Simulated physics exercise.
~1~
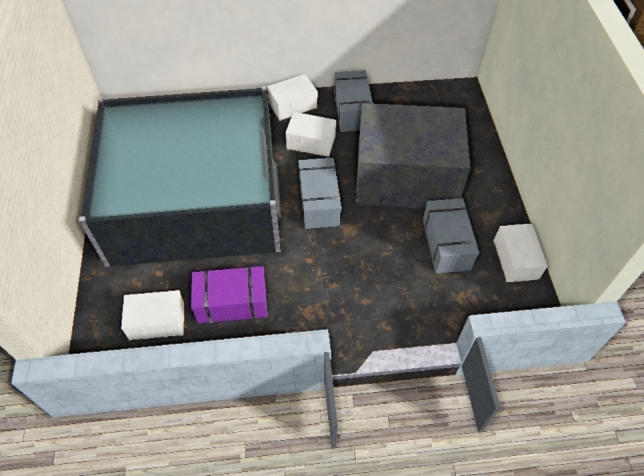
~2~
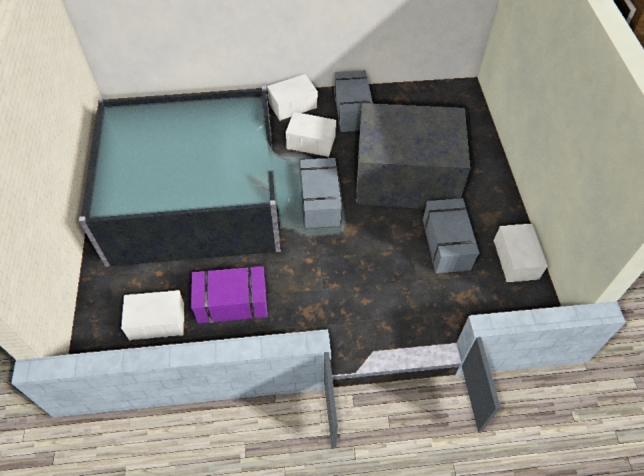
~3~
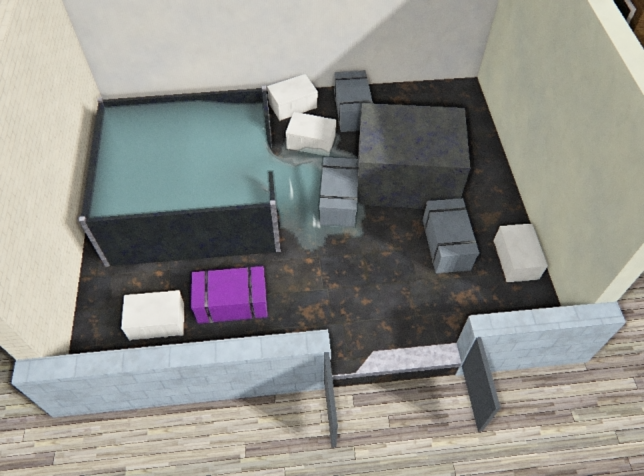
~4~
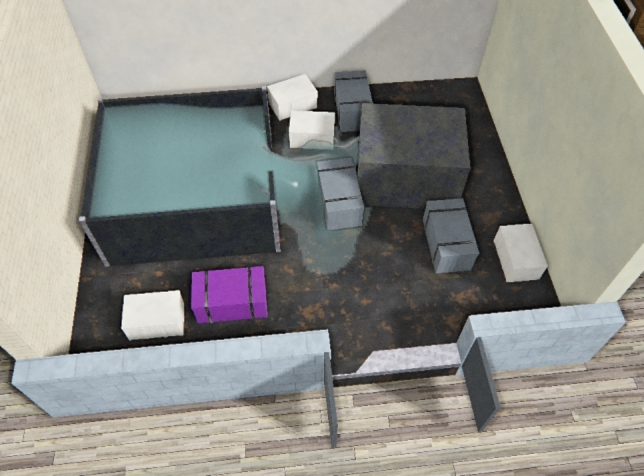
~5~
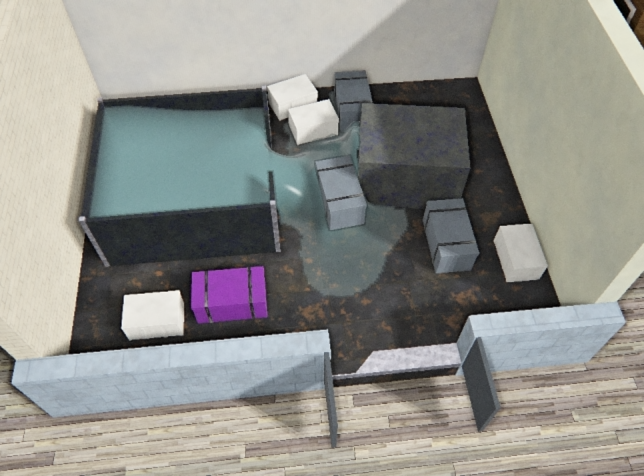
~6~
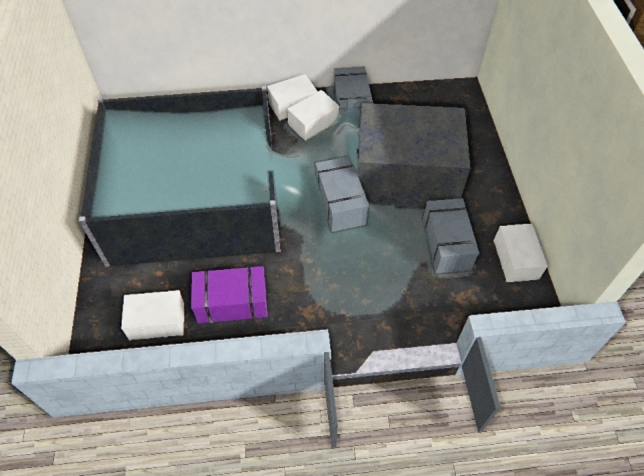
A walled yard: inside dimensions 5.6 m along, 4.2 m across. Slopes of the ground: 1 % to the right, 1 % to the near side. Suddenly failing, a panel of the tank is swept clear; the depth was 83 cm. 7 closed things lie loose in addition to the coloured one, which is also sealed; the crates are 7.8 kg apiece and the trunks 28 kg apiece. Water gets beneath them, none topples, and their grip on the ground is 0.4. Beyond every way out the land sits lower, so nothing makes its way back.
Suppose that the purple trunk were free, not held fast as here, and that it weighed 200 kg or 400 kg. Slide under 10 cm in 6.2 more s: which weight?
My prediction: Lighter is fine.
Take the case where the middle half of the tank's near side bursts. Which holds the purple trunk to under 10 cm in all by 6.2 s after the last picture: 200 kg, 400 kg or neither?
Answer: The big one only.
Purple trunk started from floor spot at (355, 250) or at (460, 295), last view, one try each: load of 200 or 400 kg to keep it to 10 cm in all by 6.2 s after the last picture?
Taking the two tries in order, only the heavy one works and even the light one works.
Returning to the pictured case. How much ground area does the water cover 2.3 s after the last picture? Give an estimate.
Near 19 m2 in all.
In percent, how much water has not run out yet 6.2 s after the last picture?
Remaining: Approx. 76 per cent.
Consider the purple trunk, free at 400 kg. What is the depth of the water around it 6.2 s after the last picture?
Around 5 cm.
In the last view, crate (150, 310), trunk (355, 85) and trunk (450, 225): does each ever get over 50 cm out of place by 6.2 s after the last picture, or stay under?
Shift vs threshold, in turn: Stays inside / goes outside / goes outside.
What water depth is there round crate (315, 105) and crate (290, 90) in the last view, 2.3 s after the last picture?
About 11 and 11 cm.
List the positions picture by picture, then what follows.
In the first frame, the purple trunk at (228, 286) rests on the ground; 3.7 m2 under water; 0 of 8 have shifted.
In the second frame, the purple trunk at (228, 286), on the bottom; 4.2 m2 under water; 0 of 8 have shifted.
In the third frame, the purple trunk at (228, 286) rests on the ground; 4.9 m2 under water; 1 of 8 have shifted.
In the fourth frame, the purple trunk at (228, 286), on the bottom; water covers 5.6 m2; 2 of 8 have shifted.
In the fifth frame, the purple trunk at (228, 286) rests on the ground; water covers 6.4 m2; 2 of 8 have shifted.
In the sixth frame, the purple trunk at (228, 286), on the bottom; 7.4 m2 under water; 3 of 8 have shifted.
Then, 0.6 s after the last picture the purple trunk would be 0 cm from its start with 200 kg and 0 cm from its start with 400 kg; 0 cm of water round it then.
Then, 2.3 s after the last picture the purple trunk would be 0 cm from its start with 200 kg and 0 cm from its start with 400 kg; 1 cm of water round it then.
Then, 4.2 s after the last picture the purple trunk would be 0 cm from its start with 200 kg and 0 cm from its start with 400 kg; 1 cm of water round it then.
Then, 6.2 s after the last picture the purple trunk would be 0 cm from its start with 200 kg and 0 cm from its start with 400 kg; 5 cm of water round it then.
